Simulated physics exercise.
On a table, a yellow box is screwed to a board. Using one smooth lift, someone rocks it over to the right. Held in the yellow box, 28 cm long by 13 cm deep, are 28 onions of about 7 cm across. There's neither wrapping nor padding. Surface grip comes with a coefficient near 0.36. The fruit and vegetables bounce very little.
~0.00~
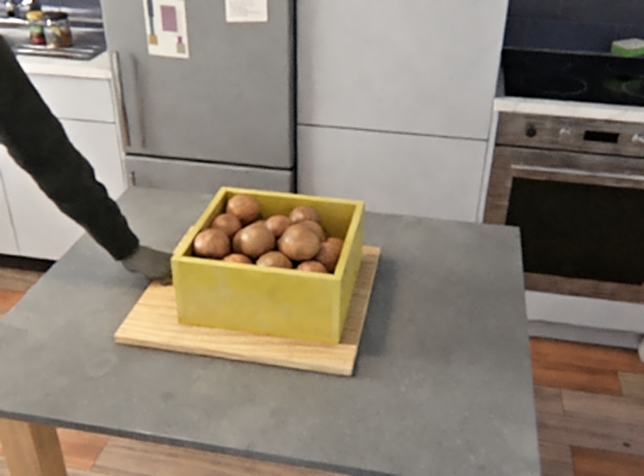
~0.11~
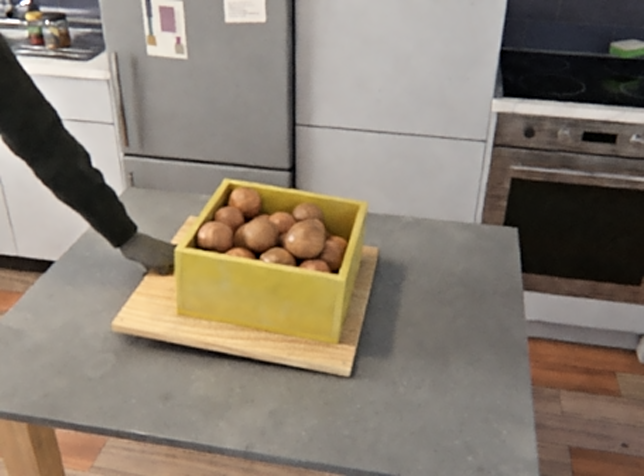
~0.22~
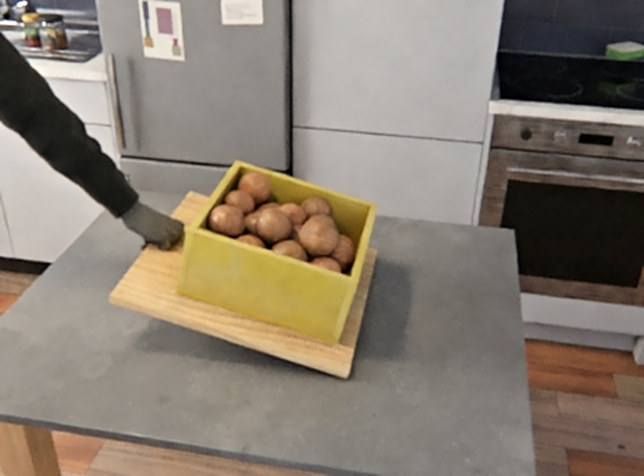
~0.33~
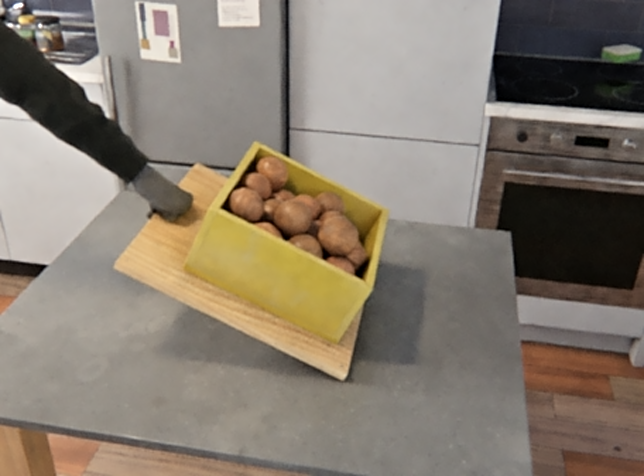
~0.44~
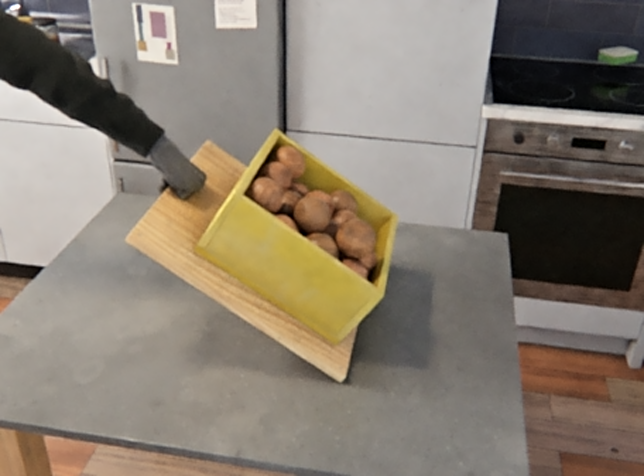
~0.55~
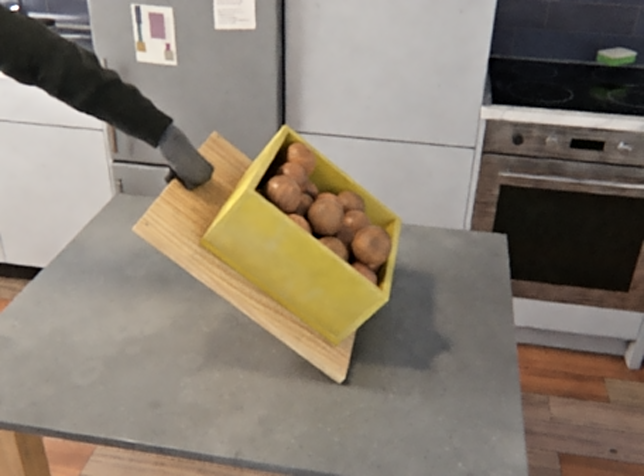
The video shows a gloved hand lifting the left side of a wooden board on a grey table, steadily tilting it and the yellow box of round brown items on it to the right, the items shifting slightly inside.
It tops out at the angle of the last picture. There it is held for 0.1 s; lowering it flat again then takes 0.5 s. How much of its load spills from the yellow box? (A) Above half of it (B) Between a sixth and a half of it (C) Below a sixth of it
C.
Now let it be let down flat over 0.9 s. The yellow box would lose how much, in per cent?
That would cost the yellow box 0 per cent of its load.
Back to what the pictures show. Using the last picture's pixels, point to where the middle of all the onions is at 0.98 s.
Around (290, 253) in pixels.
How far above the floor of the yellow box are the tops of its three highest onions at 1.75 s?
Near 15 centimetres, I'd say.
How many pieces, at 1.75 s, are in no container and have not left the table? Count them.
About 0 of them.
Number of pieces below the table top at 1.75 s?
Some 1 pieces.
After 0.74 s, tilt 34°; yellow box 27 in, 1 out.
After 0.98 s, tilt 10°; yellow box 27 in, 1 out.
After 1.32 s, tilt 0°; yellow box 27 in, 1 out.
Outcome (at 1.75 s), yellow box 27 in, 1 out. Asked share, 1 of 28, 4 per cent.
